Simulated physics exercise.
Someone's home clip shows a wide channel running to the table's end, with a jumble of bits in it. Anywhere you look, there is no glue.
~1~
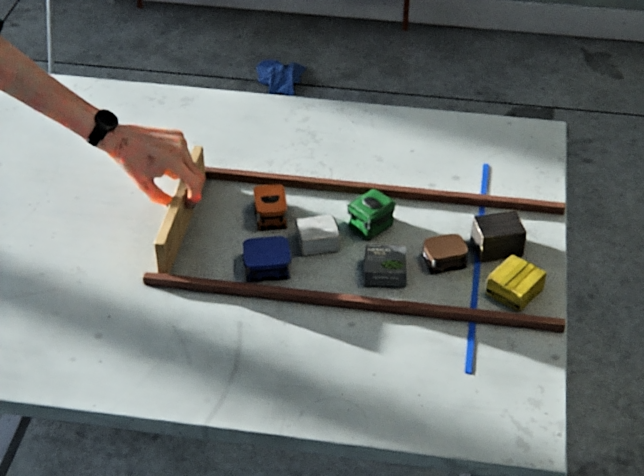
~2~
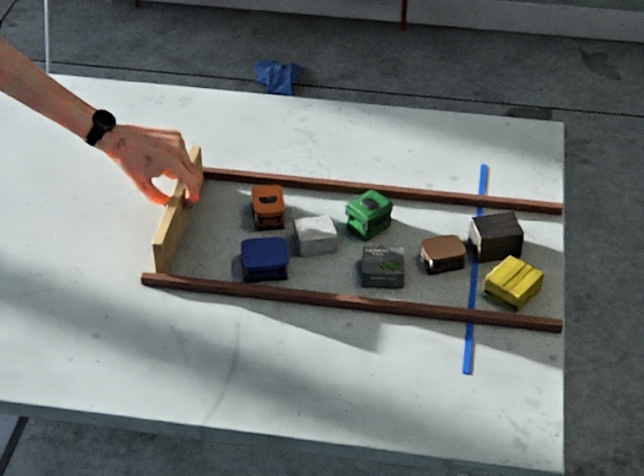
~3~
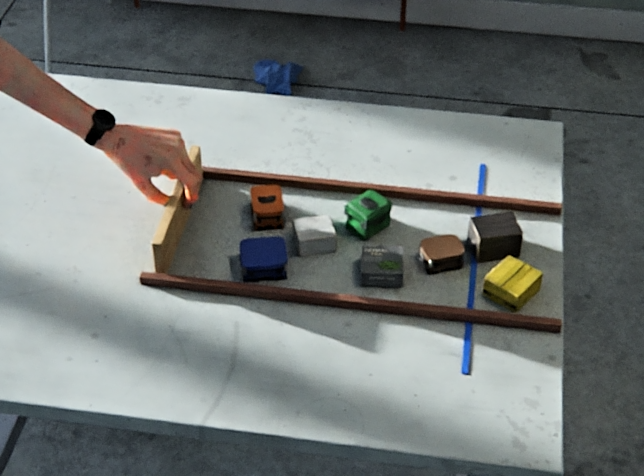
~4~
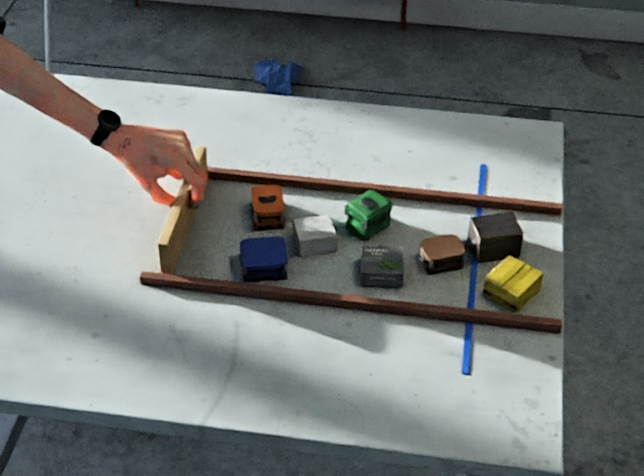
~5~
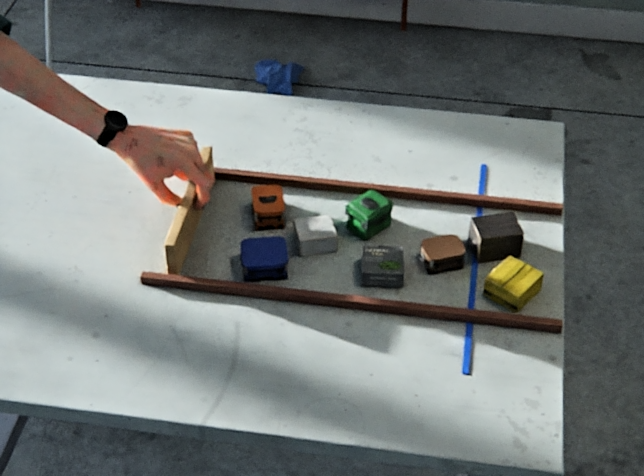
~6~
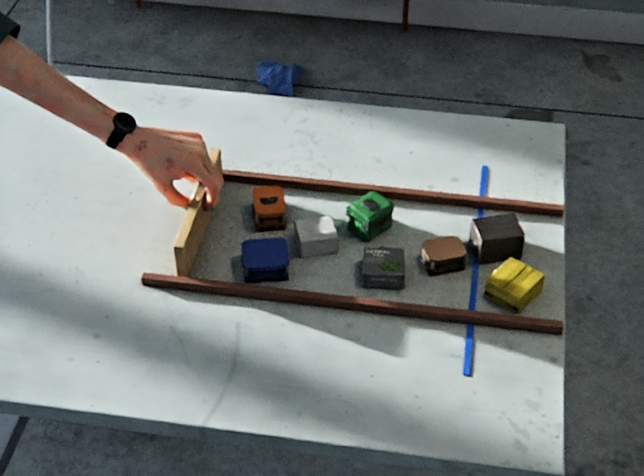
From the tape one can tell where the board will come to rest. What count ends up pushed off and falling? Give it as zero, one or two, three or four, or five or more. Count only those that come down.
Drops: Fewer than three, some.
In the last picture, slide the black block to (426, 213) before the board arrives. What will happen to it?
Result: It stays aboard.
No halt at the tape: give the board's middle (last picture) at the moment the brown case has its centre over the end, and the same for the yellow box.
Its middle is about (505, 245) and about (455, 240).
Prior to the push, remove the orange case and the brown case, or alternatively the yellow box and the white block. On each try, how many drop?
Tally of falls: 1 for the first try, 0 for the second.
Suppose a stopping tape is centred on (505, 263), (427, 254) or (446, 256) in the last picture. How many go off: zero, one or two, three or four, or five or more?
So, one after another, I'd give 3 or 4; zero; no fall at all.
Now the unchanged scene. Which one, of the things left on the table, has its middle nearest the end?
It's the grey box that is foremost.
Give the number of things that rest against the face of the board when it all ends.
3 are in contact with it.
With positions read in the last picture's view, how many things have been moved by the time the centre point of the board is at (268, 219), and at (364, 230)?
At that stage 3; at the next, 6.
A little later, none off yet; yellow box at rest near (514, 285); black block at rest near (497, 239); brown case at rest near (444, 256).
Next, none off yet; yellow box shifted about its own width near (541, 285); black block shifted about its own width near (525, 237); brown case shifted about its own width near (493, 260).
When it is over, the number that fall off is one or two; down, black block and yellow box.
